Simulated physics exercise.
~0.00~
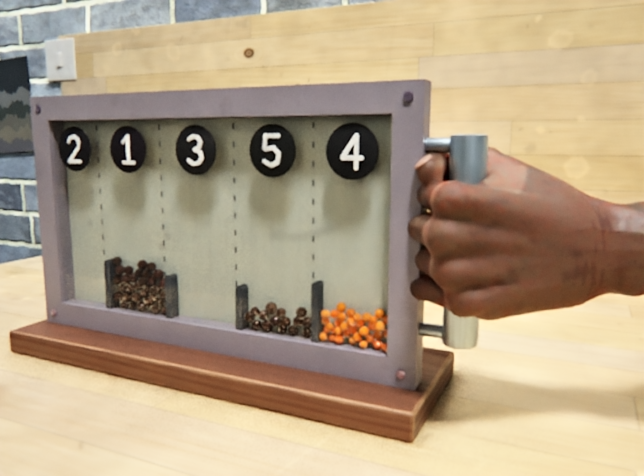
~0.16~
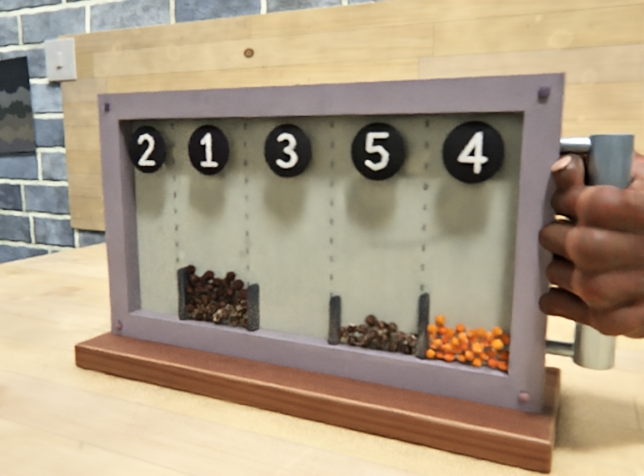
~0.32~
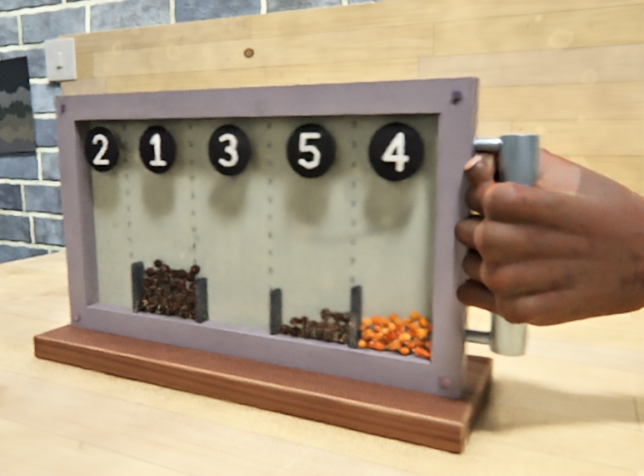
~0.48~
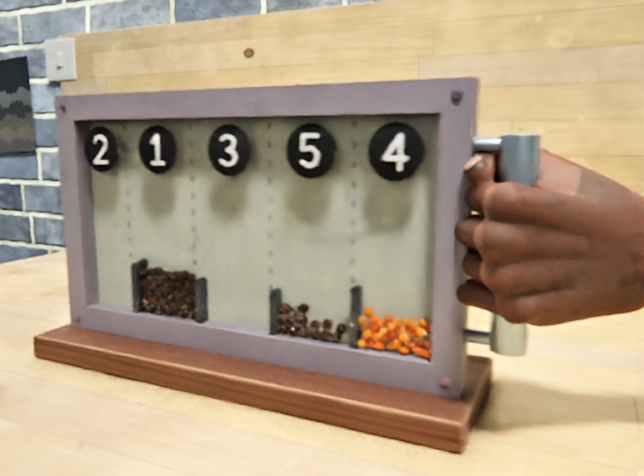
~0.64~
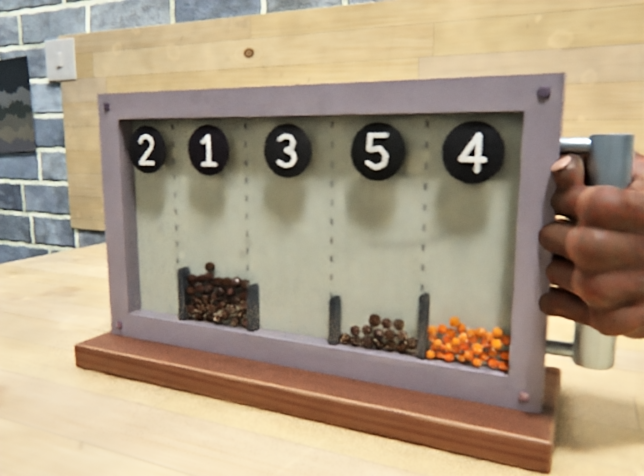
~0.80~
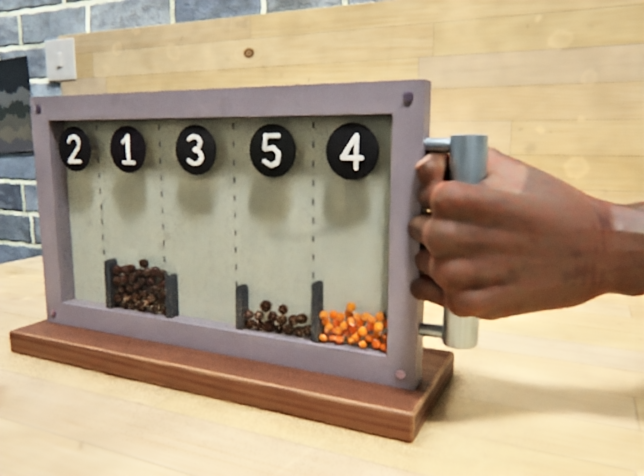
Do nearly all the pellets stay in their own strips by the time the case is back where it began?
Yes, hardly any change strip. The dark piles and the orange pile are still in the same strips at the end.
On a pale wooden counter before a blue-grey brick wall and a wood panel, a clear-faced case is seen from the front at a slight angle. It has a purple-grey frame, a reddish-brown base and five numbered strips. Dark round pellets lie in the second and fourth strips from the left, and orange ones fill the bottom of the far right strip, with short dark dividers beside the piles. A hand gripping the metal handle on the right slides the case right, then back left. It repeats the move, and the case ends where it began, the piles only slightly rearranged within their strips.
